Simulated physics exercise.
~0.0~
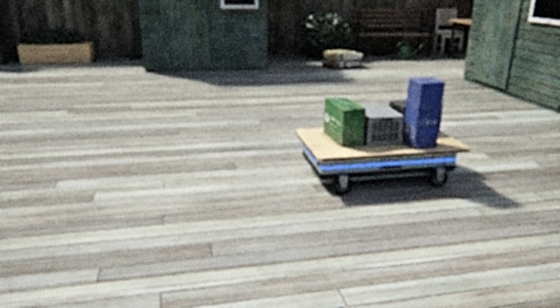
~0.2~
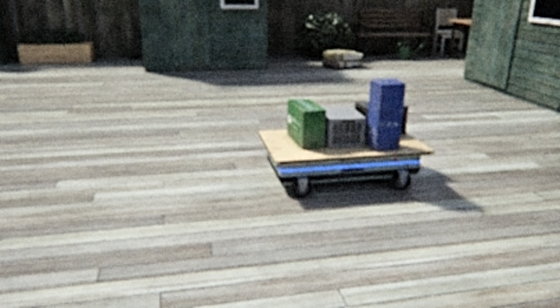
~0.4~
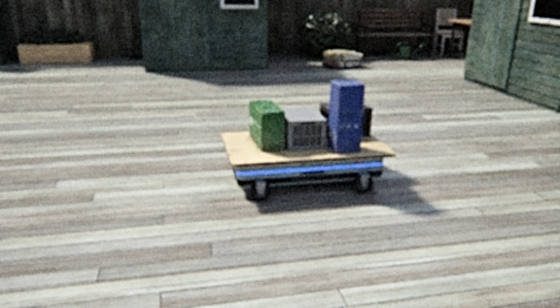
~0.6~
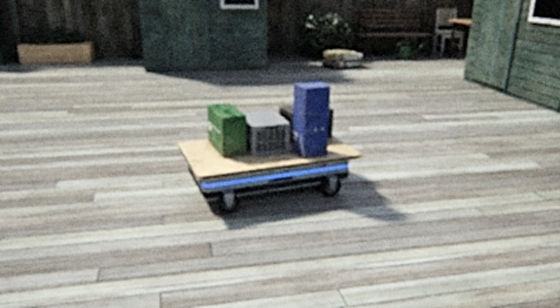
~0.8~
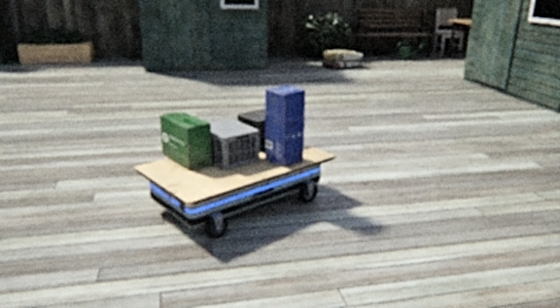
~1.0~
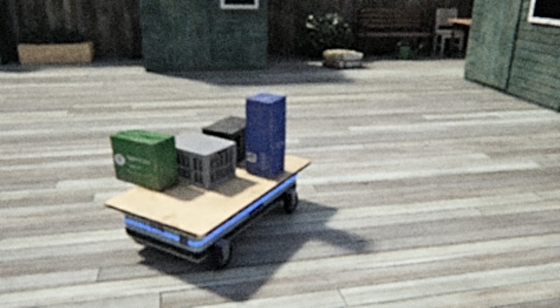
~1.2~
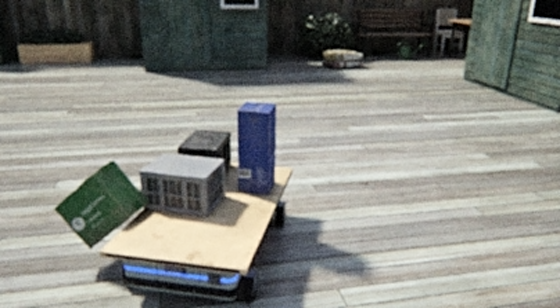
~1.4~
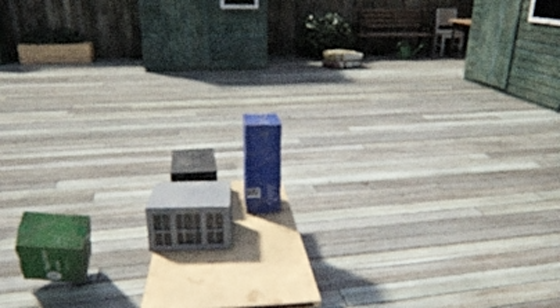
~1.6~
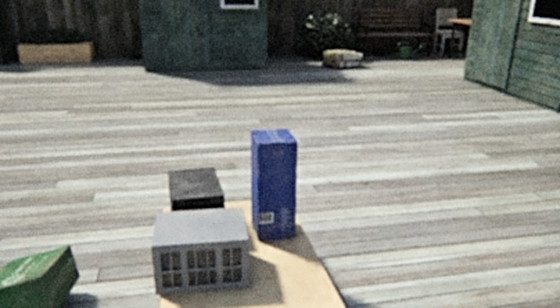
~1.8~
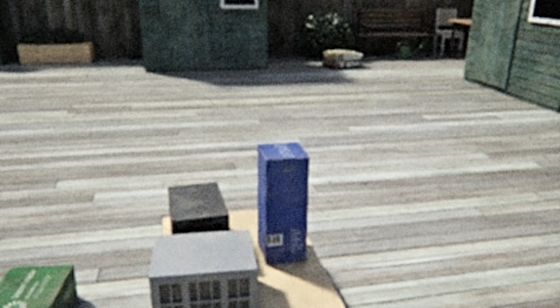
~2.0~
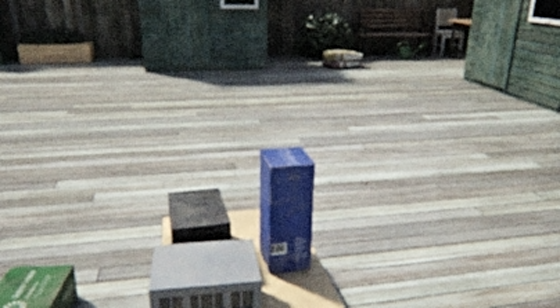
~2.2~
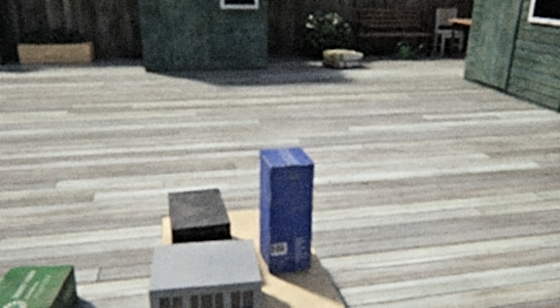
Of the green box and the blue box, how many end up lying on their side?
One of them ends up on its side. The green box tips off the cart, while the blue box stays upright.
A flat cart rolls left, turns toward the viewer and stops after its green box topples off.
